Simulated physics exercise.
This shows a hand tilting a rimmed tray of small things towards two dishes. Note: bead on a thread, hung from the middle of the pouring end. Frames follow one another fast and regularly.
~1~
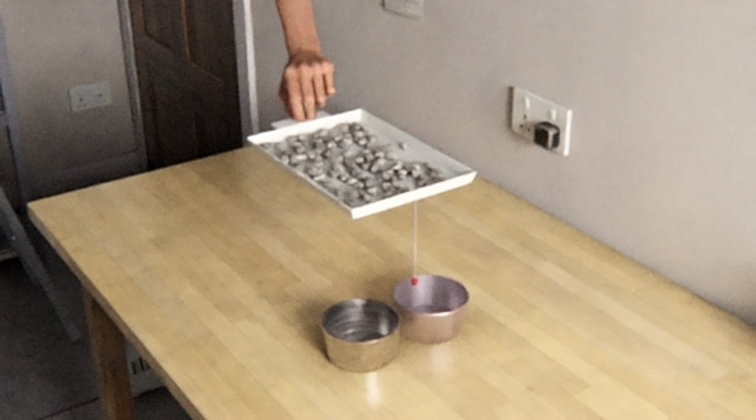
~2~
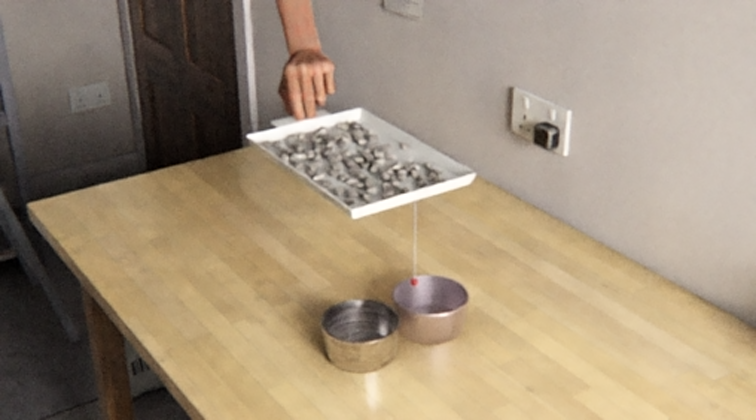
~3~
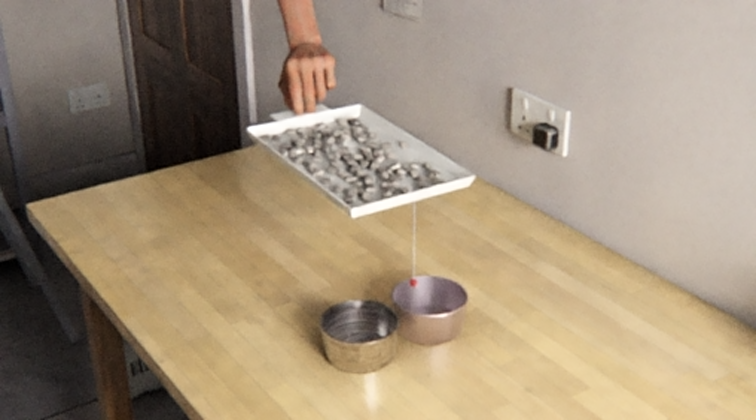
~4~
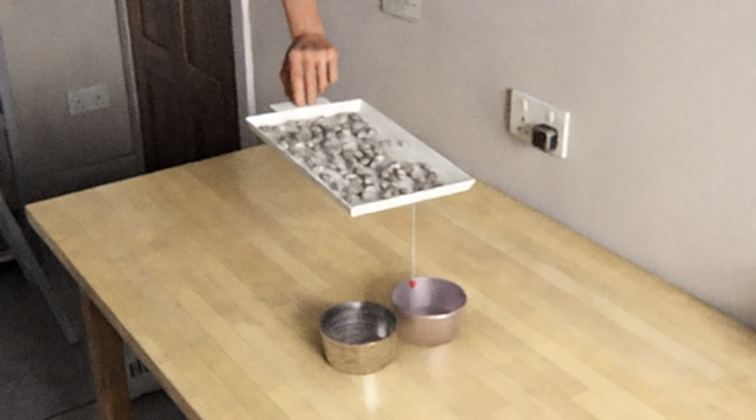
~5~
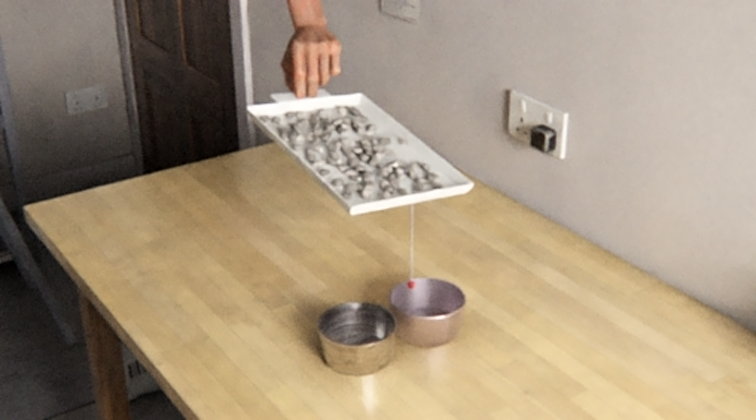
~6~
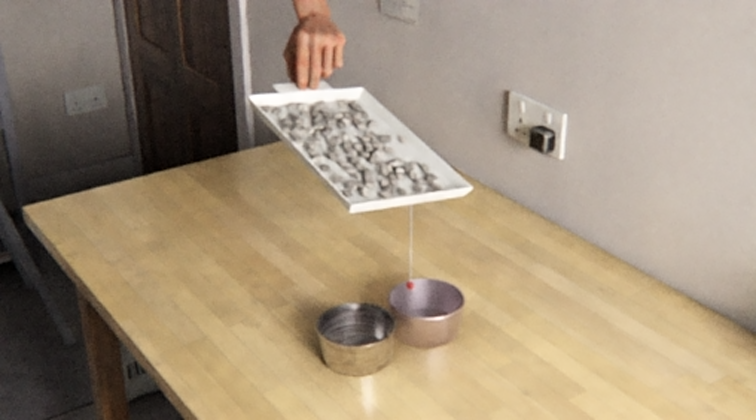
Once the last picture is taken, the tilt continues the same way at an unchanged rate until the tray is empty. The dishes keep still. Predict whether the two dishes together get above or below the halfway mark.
Below.
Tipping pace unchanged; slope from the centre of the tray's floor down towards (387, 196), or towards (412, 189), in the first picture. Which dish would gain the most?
Leftward dish for the first, Rightward dish for the second.
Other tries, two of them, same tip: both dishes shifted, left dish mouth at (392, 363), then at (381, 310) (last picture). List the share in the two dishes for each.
Roughly 0 % and 70 %.
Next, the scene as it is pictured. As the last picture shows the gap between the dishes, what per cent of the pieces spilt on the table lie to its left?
Around 0 per cent, give or take.
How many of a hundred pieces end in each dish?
In the left dish 0 per cent comes to rest, in the right dish 20 per cent.
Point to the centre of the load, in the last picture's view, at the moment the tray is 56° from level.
Roughly at (433, 173).
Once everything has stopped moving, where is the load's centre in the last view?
(480, 308).
Just after the last frame, tray tipped steeply; every one on the tray.
A moment on, tray tipped right over; about a tenth on the tray; about a tenth in the right dish; roughly half outside both; roughly a quarter in the air.
Further on, tray tipped past a quarter turn; roughly a quarter in the right dish; the larger part outside both.
When it is over, tray tipped past a quarter turn; not one in the left dish; roughly a quarter in the right dish; the larger part outside both.
